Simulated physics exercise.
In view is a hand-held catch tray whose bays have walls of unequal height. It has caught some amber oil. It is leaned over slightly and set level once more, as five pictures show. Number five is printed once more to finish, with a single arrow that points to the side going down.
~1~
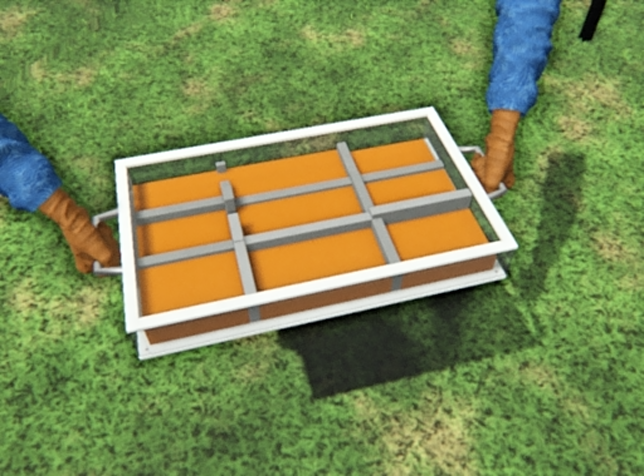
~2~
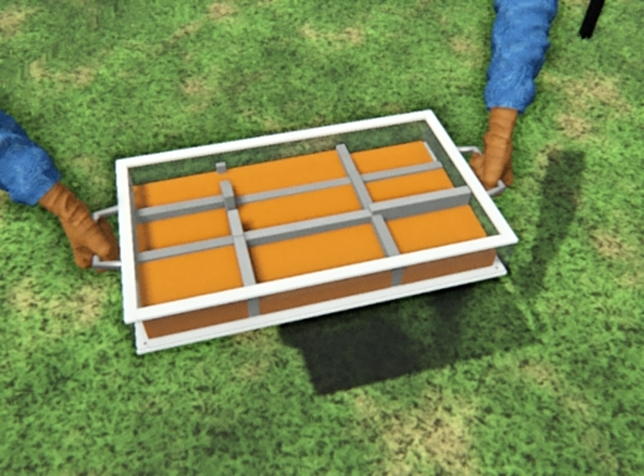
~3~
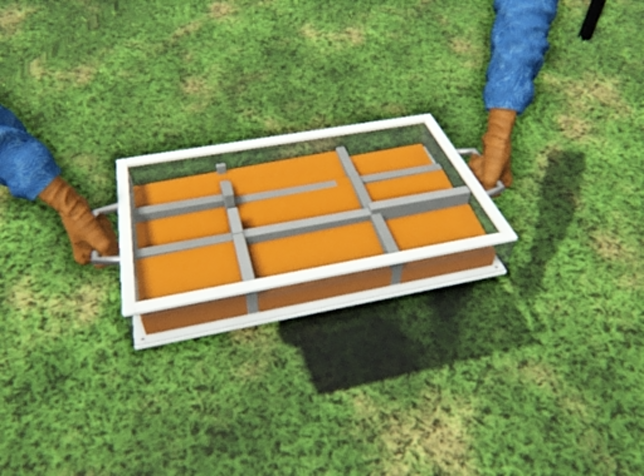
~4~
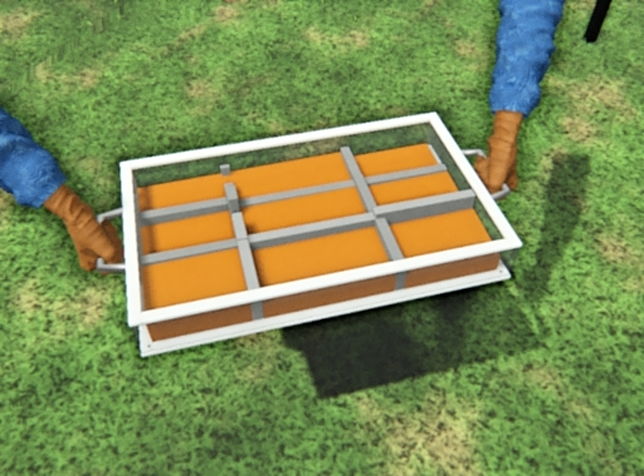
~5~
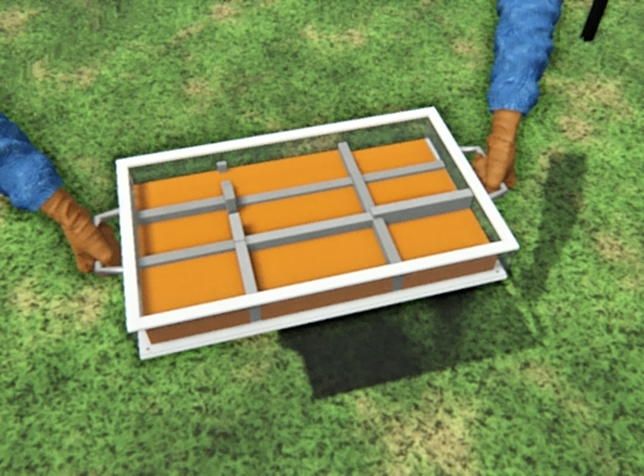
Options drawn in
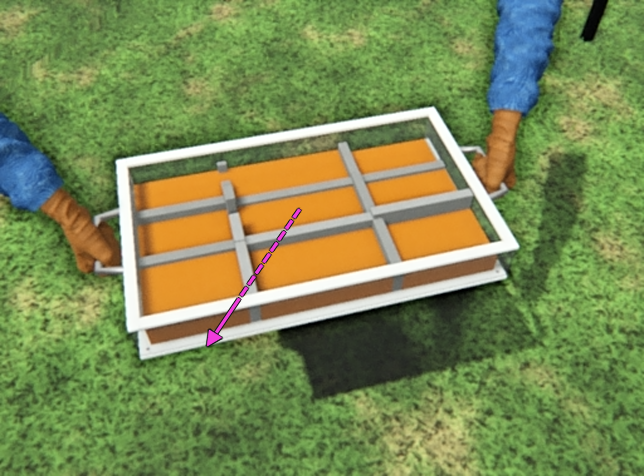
In the video, two gloved hands hold a white-framed, divided tray of orange liquid above grass, tilting it slightly toward the back so liquid covers part of a rear divider, then returning it to its starting position.
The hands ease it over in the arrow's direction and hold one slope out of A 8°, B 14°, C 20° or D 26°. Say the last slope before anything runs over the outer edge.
Take A.
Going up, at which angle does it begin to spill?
Here it is angle B.
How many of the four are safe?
One of them.
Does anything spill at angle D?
Yes, it does.
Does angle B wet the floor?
Yes.
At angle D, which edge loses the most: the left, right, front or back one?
The front rim.
The arrow ends at (210, 341).
With A, nothing spills; the front middle bay holds the most.
With B, about 6 % goes over the rim.
With C, about 28 % goes over the rim.
With D, about 50 % goes over the rim.
